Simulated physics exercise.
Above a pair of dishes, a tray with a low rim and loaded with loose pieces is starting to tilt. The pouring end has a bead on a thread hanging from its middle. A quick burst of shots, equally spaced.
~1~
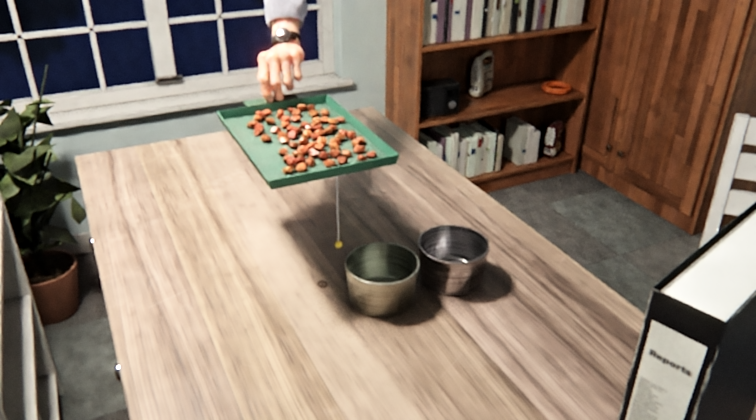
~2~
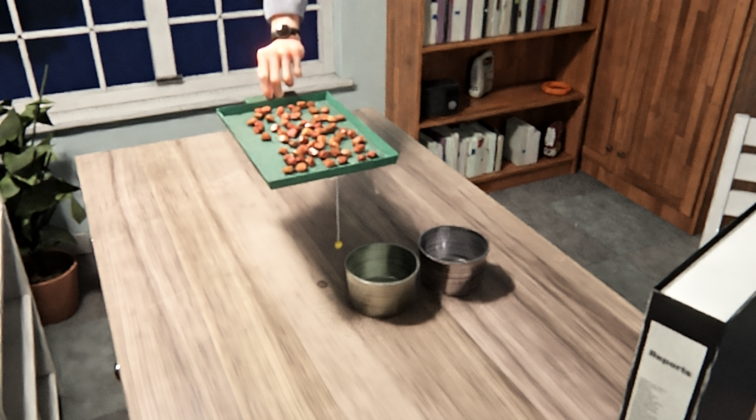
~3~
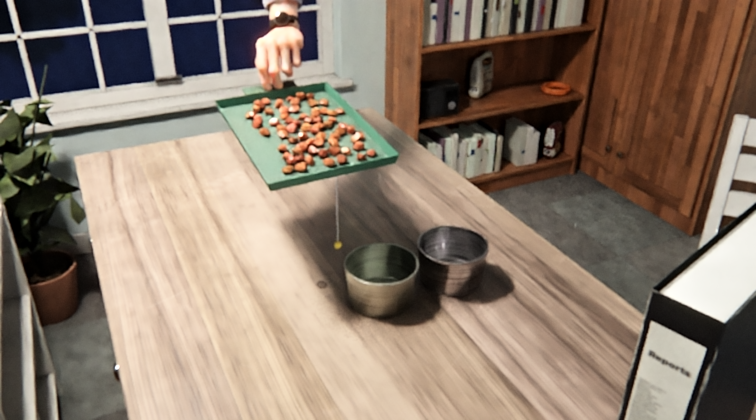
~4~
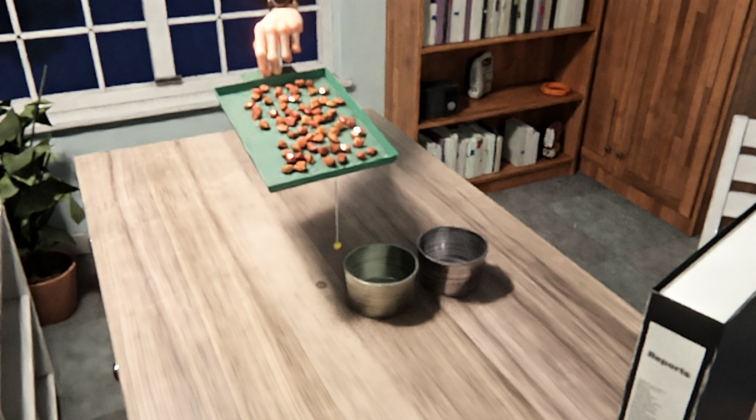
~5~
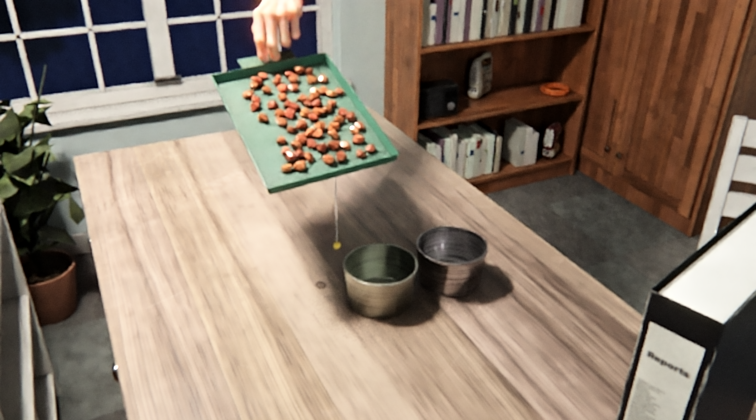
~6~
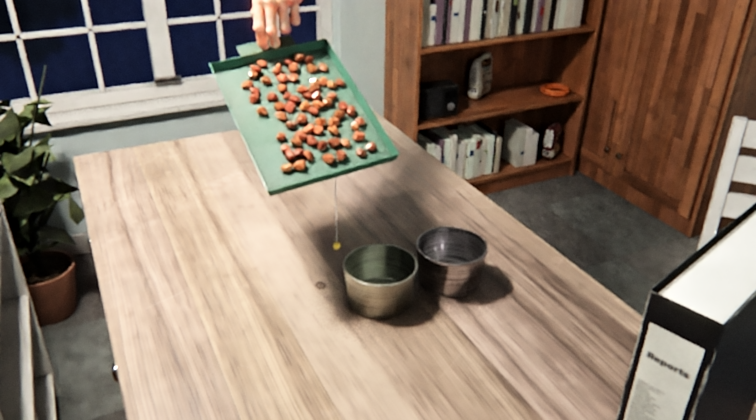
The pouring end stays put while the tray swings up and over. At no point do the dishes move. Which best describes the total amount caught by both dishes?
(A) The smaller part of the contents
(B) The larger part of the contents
Option A: The smaller part of the contents.
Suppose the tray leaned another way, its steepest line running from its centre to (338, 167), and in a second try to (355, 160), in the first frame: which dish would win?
The first try favours the left of the two, the second the left of the two.
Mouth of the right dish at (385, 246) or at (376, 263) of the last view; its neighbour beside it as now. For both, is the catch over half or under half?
Well, it comes to a lesser portion at first and a greater portion after that.
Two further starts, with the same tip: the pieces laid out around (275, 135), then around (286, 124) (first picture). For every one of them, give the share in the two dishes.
Roughly 0 per cent, and 0 per cent.
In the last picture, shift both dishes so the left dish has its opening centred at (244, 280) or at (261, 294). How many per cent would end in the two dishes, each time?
30 per cent the first time, 70 per cent the second time.
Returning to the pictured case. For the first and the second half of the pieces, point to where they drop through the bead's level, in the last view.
(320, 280), then (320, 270).
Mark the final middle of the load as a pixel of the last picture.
Near pixel (320, 328).
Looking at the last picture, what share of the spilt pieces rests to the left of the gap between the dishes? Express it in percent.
It comes out at roughly 90 percent.
Soon, tray tipped steeply; nearly all on the tray; a stray few in the air.
A while on, tray tipped past a quarter turn; about a quarter on the tray; a small part in the left dish; about two thirds outside both; a small part in the air.
Towards the end, tray tipped past a quarter turn; a small part in the left dish; most outside both.
Finally, tray tipped past a quarter turn; a small part in the left dish; none in the right dish; most outside both.
